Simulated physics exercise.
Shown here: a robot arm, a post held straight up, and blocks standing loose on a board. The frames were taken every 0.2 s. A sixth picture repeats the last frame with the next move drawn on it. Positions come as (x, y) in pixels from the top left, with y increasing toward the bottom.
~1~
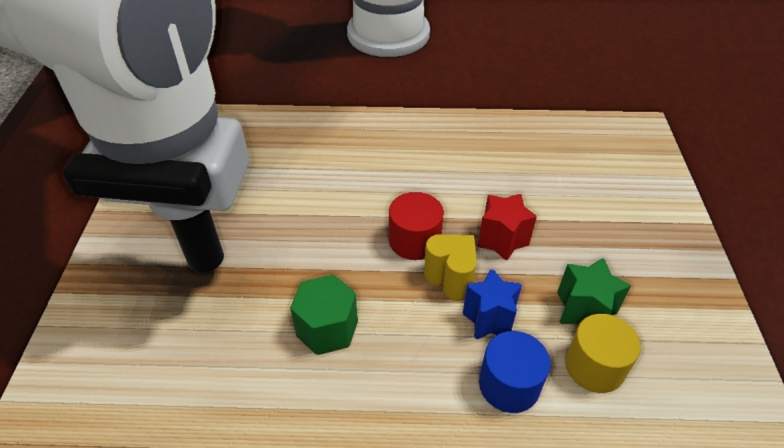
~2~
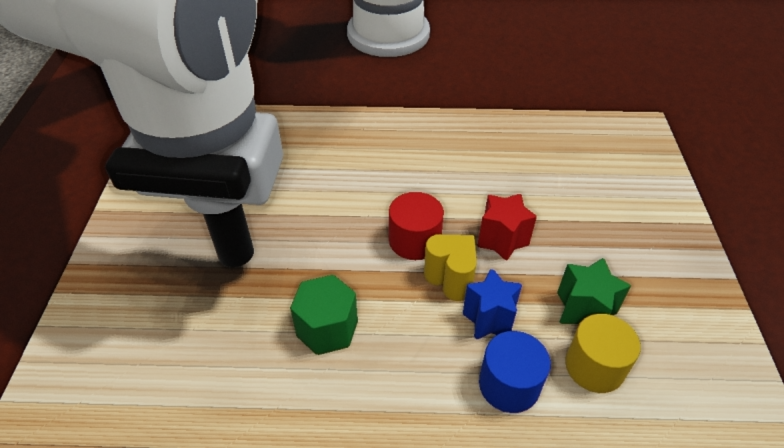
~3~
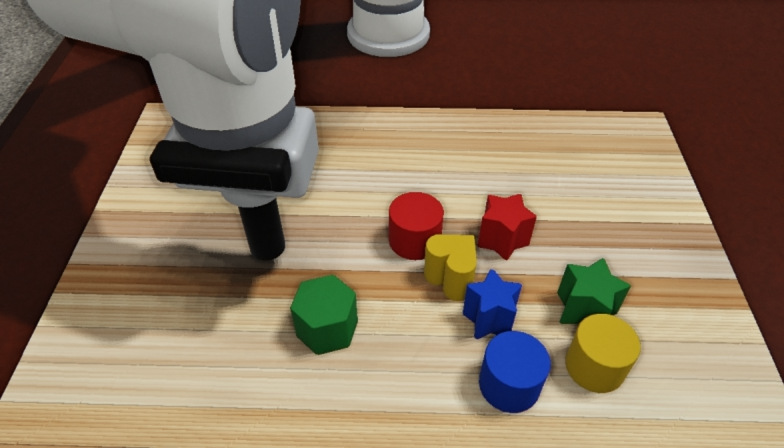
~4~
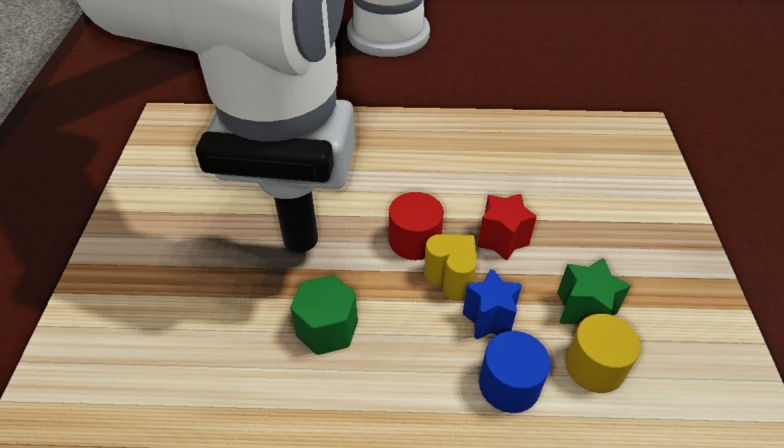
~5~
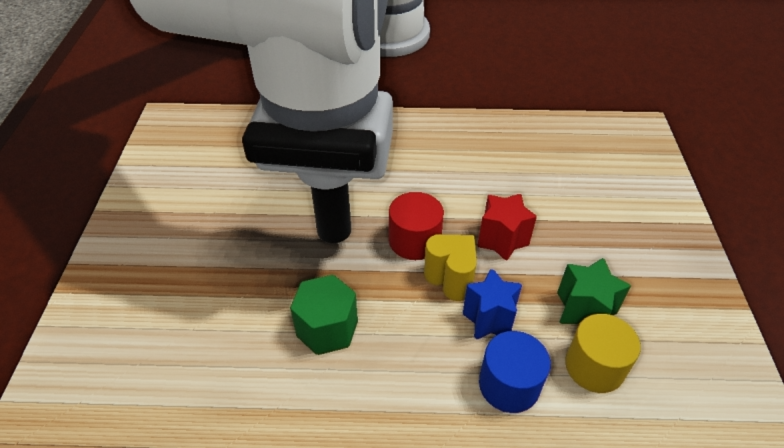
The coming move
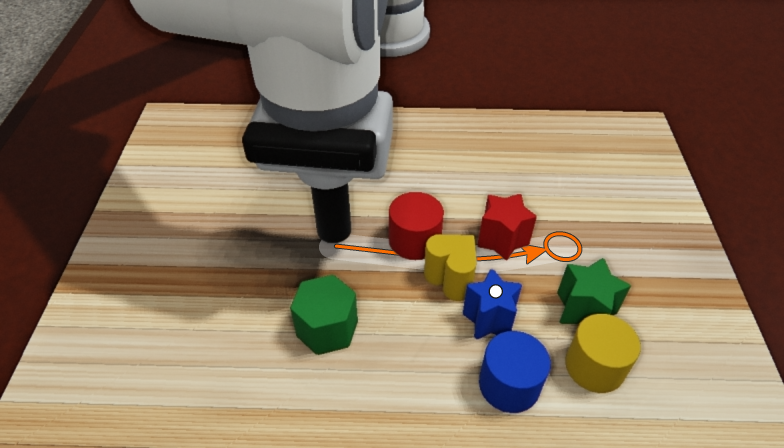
A white and grey robot arm holds a black post upright over a pale striped wooden board on a dark red surface, seen from above at an angle. A green hexagonal block sits left of a cluster of red, yellow, blue and green cylinders, stars and a heart. The arm glides steadily right and slightly away, touching no blocks, while the view stays still.
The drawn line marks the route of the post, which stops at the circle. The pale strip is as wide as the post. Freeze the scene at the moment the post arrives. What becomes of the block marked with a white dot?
That block gets shifted.
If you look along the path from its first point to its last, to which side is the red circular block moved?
Shifts left.
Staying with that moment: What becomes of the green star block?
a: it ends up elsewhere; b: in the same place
Correct choice: B.
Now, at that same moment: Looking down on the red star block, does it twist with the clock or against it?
It turns counter-clockwise.
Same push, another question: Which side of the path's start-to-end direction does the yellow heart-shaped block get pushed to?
Shifted right.
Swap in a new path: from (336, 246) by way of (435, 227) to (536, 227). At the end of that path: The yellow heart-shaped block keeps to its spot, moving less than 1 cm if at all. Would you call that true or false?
That claim is true.
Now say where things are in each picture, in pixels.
In the first frame, tip of the post at (206, 259), middles of tops, red circular block at (416, 210), yellow heart-shaped block at (455, 250), blue star block at (496, 291), red star block at (508, 210), green star block at (597, 281).
In the second frame, post at (236, 254), nothing pushed.
In the third frame, post at (268, 248), nothing pushed.
In the fourth frame, post at (301, 240), nothing pushed.
In the fifth frame, post at (334, 231), red circular block at (416, 210), yellow heart-shaped block at (455, 250), blue star block at (496, 291), red star block at (508, 210), green star block at (597, 281).
The line goes from (336, 246) over (451, 259) to (563, 246); the dot is on the blue star block.
What follows on the original path. One third of the way, post at (414, 240); red circular block at (450, 205).
Two thirds of the way, post at (493, 243); red circular block at (478, 196); yellow heart-shaped block at (506, 266), turned 65° clockwise; blue star block at (509, 305), turned 25° clockwise; red star block at (524, 209).
At the end, post at (568, 231); red circular block at (478, 196); yellow heart-shaped block at (509, 265), turned 75° clockwise; blue star block at (509, 305), turned 25° clockwise; red star block at (558, 191), turned 45° anticlockwise; green star block unmoved.
